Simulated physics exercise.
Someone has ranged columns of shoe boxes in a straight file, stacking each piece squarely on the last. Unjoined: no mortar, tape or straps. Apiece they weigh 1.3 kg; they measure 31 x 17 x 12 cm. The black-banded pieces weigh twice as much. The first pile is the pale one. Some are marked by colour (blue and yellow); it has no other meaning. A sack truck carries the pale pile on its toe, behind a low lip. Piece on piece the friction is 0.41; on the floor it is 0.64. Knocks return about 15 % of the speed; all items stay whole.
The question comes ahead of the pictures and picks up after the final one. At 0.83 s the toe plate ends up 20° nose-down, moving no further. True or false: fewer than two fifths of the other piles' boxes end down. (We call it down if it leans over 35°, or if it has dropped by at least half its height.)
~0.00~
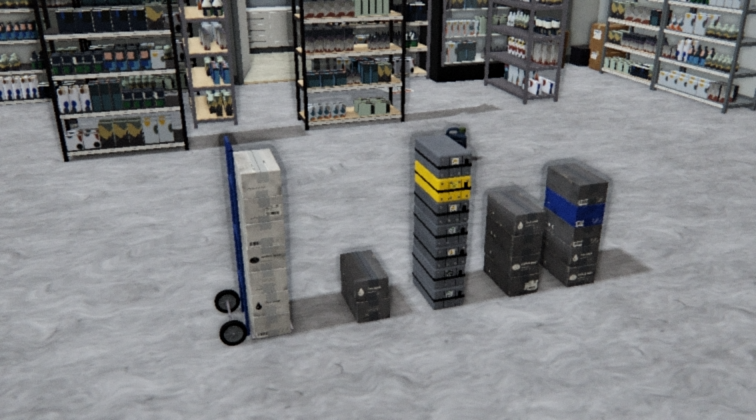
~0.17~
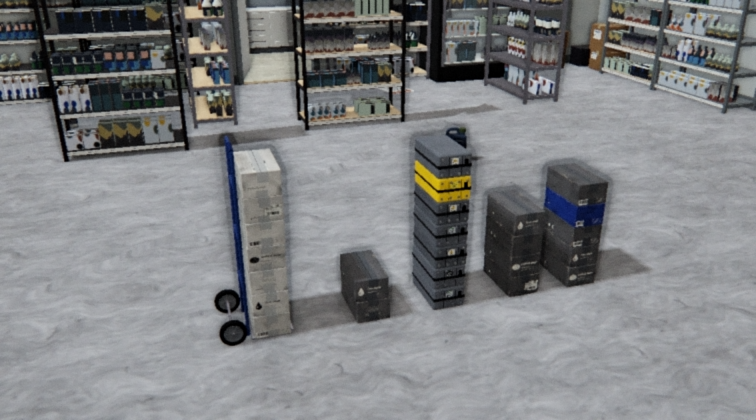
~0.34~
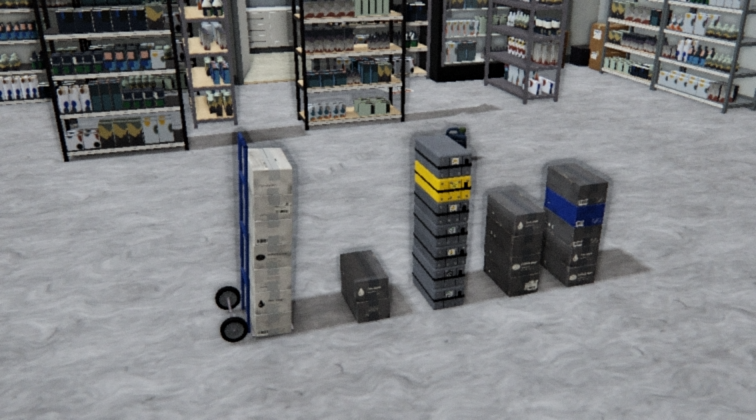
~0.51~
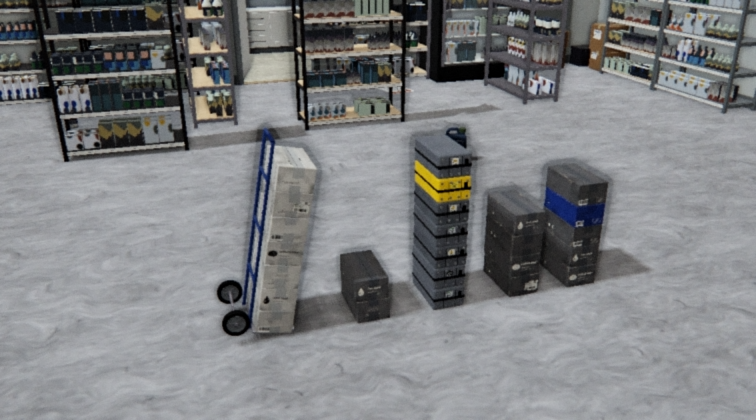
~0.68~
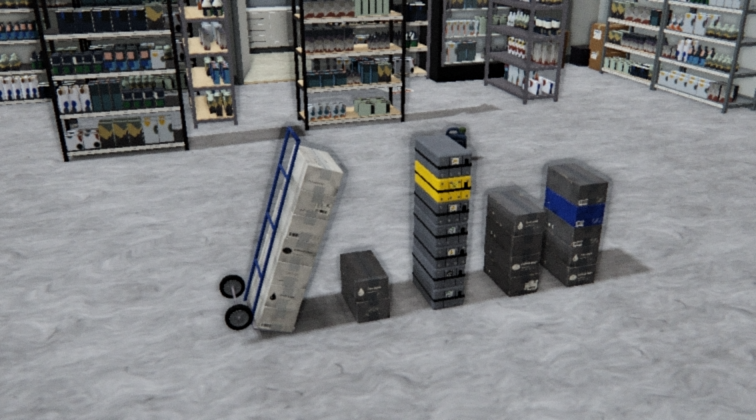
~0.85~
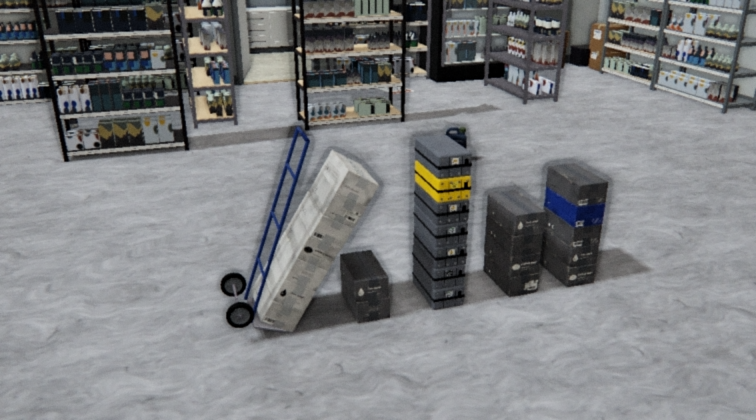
True.
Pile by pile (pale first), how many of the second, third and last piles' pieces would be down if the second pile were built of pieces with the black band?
Count down, pile by pile - second 0, third 0, last 0.
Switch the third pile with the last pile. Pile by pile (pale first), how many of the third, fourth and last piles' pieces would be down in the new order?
After the swap, the third pile would have 0 down, the fourth 0 and the last 0.
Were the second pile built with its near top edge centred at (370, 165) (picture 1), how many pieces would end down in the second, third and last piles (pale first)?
The tally would be second 7, then third 7, then last 5.
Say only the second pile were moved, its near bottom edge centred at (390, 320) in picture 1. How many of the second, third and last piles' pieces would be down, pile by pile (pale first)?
Second 0, third 0, last 0 down.
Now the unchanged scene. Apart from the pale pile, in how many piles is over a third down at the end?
0 of them.
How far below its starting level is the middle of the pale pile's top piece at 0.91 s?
The top piece is some 10 centimetres lower than at the start.
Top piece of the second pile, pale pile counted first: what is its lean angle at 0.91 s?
Tilt: Near 0 degrees.
After 0.91 s, 7 of the pale pile down; none of the 18 other boxes down.
After 1.10 s, 7 of the pale pile down; none of the 18 other boxes down, 2 disturbed.
At rest (1.9 s), 7 of the pale pile down; none of the 18 other boxes down, 2 disturbed; yellow box unmoved; blue box unmoved. That is 0 per cent. As the last picture would show them, middles, yellow box near (443, 179), blue box near (573, 205).
